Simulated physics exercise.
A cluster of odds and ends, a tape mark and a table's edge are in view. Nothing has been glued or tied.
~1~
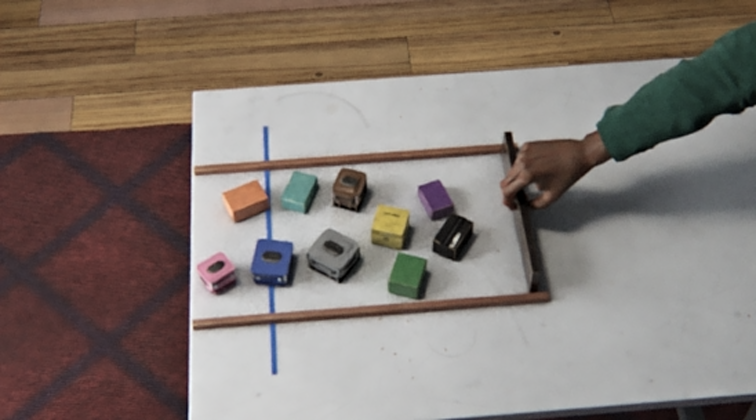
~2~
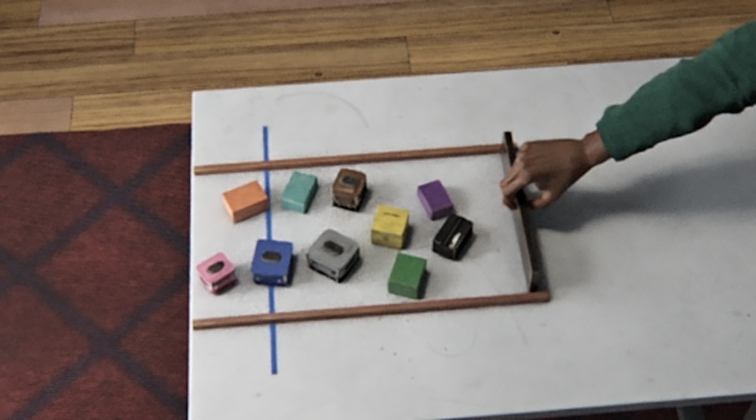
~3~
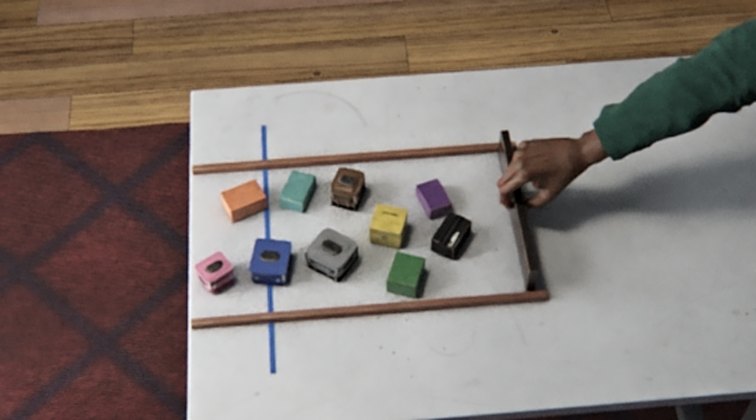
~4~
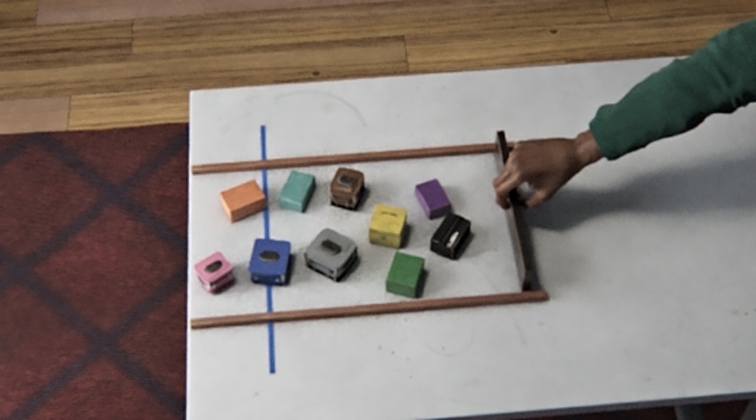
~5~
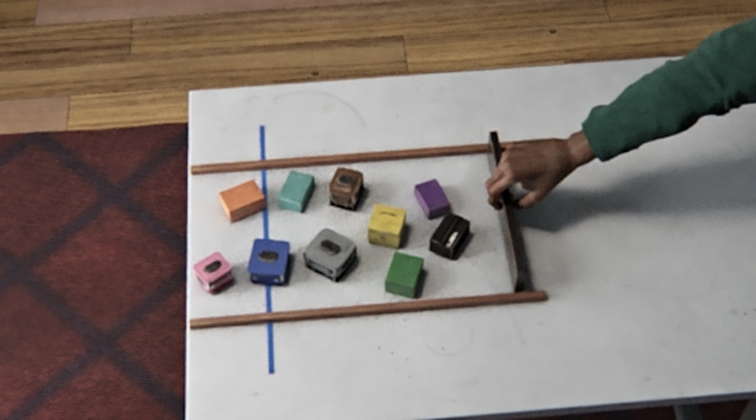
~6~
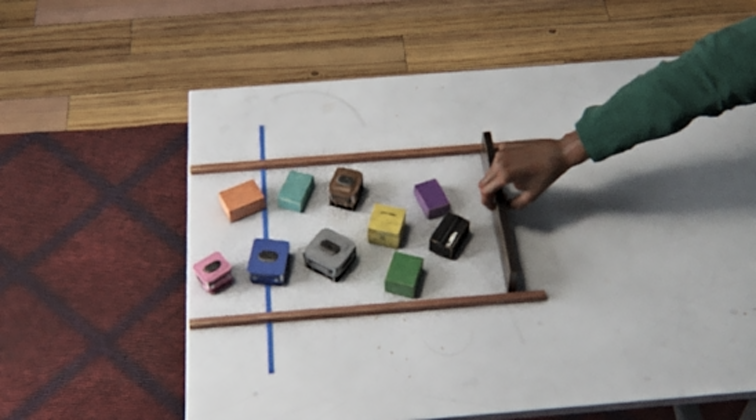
A hand slides a dark board slightly left between two rails toward scattered colourful blocks.
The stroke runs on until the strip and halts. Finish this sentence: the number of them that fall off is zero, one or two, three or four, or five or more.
The number of them that fall off is three or four.
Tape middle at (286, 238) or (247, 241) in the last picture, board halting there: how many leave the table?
So it's 1 the first time and 4 the second time.
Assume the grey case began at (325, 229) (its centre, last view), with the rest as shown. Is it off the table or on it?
From there it holds on.
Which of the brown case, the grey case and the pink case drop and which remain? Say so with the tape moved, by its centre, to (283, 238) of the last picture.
The brown case remains up, the grey case is kept, the pink case tumbles off.
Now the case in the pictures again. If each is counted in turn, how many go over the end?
Tally: 3.
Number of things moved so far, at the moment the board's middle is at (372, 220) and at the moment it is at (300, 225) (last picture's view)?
The first number is 6, the next one 10.
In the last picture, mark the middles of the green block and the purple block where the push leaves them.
First (252, 290), then (253, 210).
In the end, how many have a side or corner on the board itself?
3 of them.
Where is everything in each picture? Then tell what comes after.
In the first picture, pink case (217, 274); orange block (246, 201); blue case (273, 263); board (520, 210); tape (269, 241).
In the second picture, orange block (246, 201); black box (453, 237).
In the third picture, blue case (271, 262); grey case (332, 254).
In the fourth picture, pink case (215, 273); board (512, 209).
In the fifth picture, orange block (242, 201); brown case (346, 189).
In the sixth picture, pink case (213, 273); orange block (242, 201); blue case (269, 262); board (499, 210); tape (266, 240).
Early on, none off yet; pink case at rest near (213, 273); orange block at rest near (242, 201); blue case at rest near (269, 262).
A while later, none off yet; pink case at rest near (213, 273); orange block moving near (235, 201); blue case travelled a little near (256, 264).
Finally, the number that fall off is three or four; lost, blue case, orange block and pink case.
